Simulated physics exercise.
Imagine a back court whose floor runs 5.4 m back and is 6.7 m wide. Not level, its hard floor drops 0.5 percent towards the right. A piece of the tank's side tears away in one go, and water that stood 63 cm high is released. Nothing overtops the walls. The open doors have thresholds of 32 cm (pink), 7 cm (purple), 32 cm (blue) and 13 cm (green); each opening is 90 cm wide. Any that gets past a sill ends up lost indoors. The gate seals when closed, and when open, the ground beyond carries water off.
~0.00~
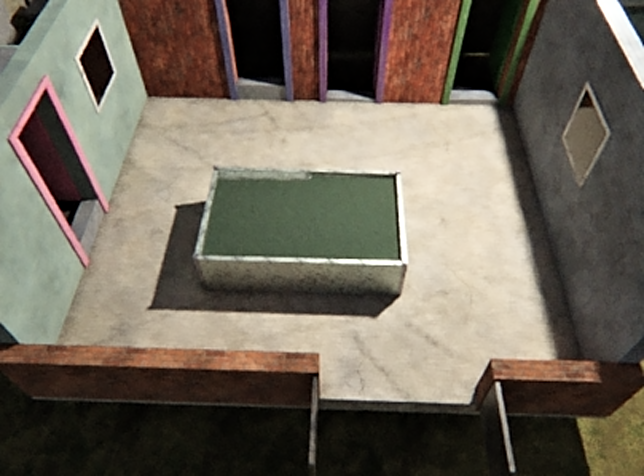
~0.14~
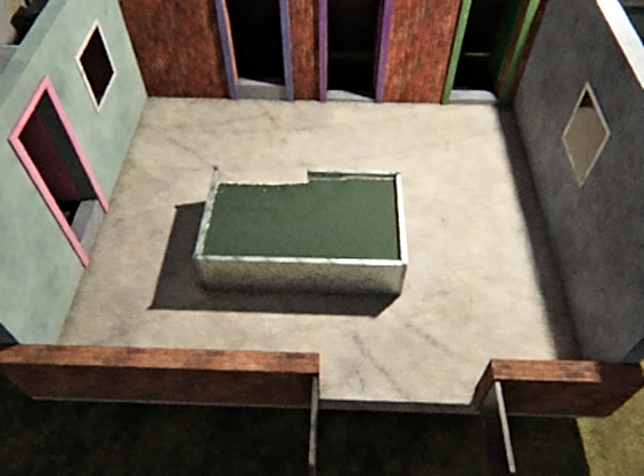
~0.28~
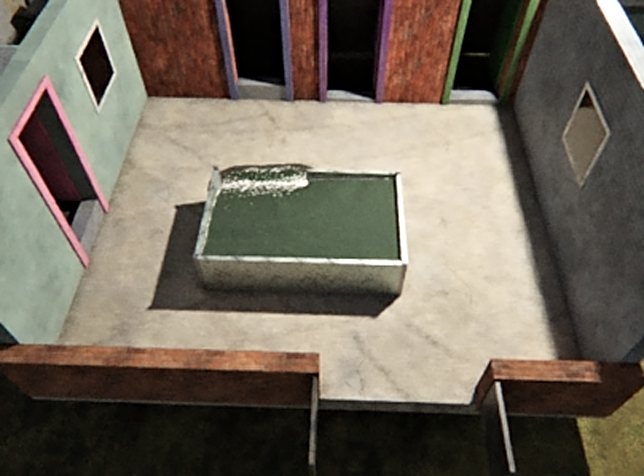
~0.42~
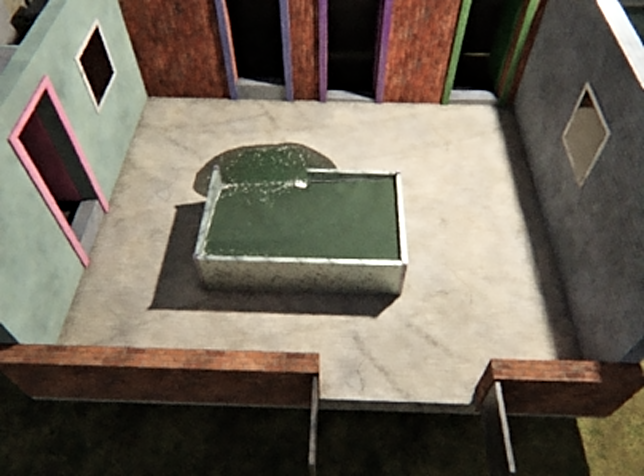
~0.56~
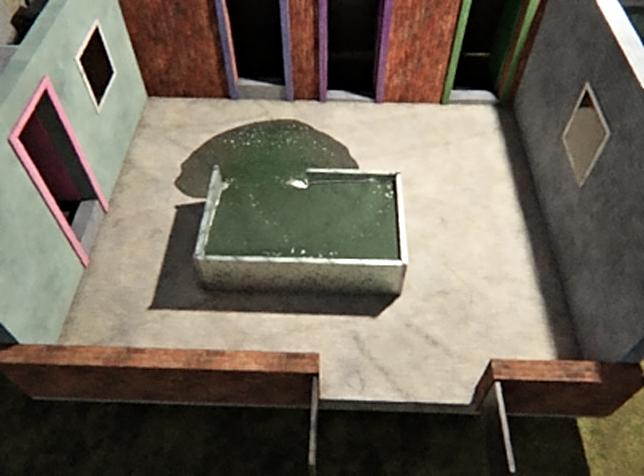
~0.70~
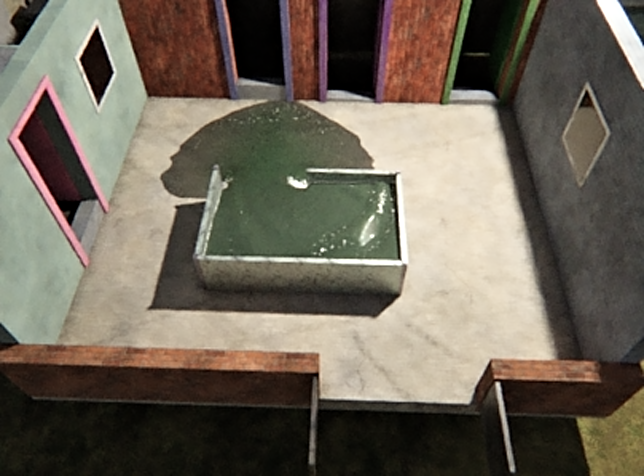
A walled court with a pale, stained floor is seen from high above by a camera that stays still. A pale rectangular tank of dark green water stands in the middle, with a mint wall and pink-edged doorway at left, a grey wall at right, and brick with blue, purple and green door surrounds behind. Part of the tank's far side gives way at left, and water pours out, foaming, and spreads backward in a widening dark fan.
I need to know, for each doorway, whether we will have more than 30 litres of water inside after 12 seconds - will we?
Result: Pink door: Within the limit. Purple door: Past the limit. Blue door: Within the limit. Green door: Within the limit.
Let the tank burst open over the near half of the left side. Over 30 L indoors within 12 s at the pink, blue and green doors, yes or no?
Compared with the limit, pink is lower, blue is lower and green is lower.
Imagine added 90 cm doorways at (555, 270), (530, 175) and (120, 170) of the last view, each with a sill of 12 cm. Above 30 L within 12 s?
Well, the first is on the low side, the second is on the low side, and the third is on the low side.
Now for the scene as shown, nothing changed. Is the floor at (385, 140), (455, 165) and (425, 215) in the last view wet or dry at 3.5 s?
Soaked, soaked, untouched.
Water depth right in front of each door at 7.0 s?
In centimetres - pink: 6, purple: 9, blue: 13, green: 10.
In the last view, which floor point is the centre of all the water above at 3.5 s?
Close to (278, 174) in the last picture.
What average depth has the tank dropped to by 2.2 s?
33 cm.
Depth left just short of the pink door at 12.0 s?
I'd say close to 7.0 cm.
After 1.4 s water covers 25 % of the floor and is deepest (36 cm) near (254, 105); pink door not reached, purple door 17 cm at the sill, 7 L in, blue door 36 cm at the sill, 1 L in, green door not reached.
After 2.2 s water covers 25 % of the floor and is deepest (43 cm) near (166, 103); pink door not reached, purple door 16 cm at the sill, 44 L in, blue door 32 cm at the sill, 4 L in, green door 3 cm at the sill, 0 L in.
After 3.5 s water covers 50 % of the floor and is deepest (28 cm) near (234, 105); pink door 6 cm at the sill, 0 L in, purple door 14 cm at the sill, 80 L in, blue door 25 cm at the sill, 5 L in, green door 5 cm at the sill, 0 L in.
After 7.0 s water covers 95 % of the floor and is deepest (14 cm) near (48, 370); pink door 6 cm at the sill, 0 L in, purple door 9 cm at the sill, 120 L in, blue door 13 cm at the sill, 6 L in, green door 10 cm at the sill, 3 L in.
After 12.0 s water covers 95 % of the floor and is deepest (12 cm) near (574, 388); pink door 7 cm at the sill, 0 L in, purple door 5 cm at the sill, 125 L in, blue door 5 cm at the sill, 6 L in, green door 7 cm at the sill, 3 L in.
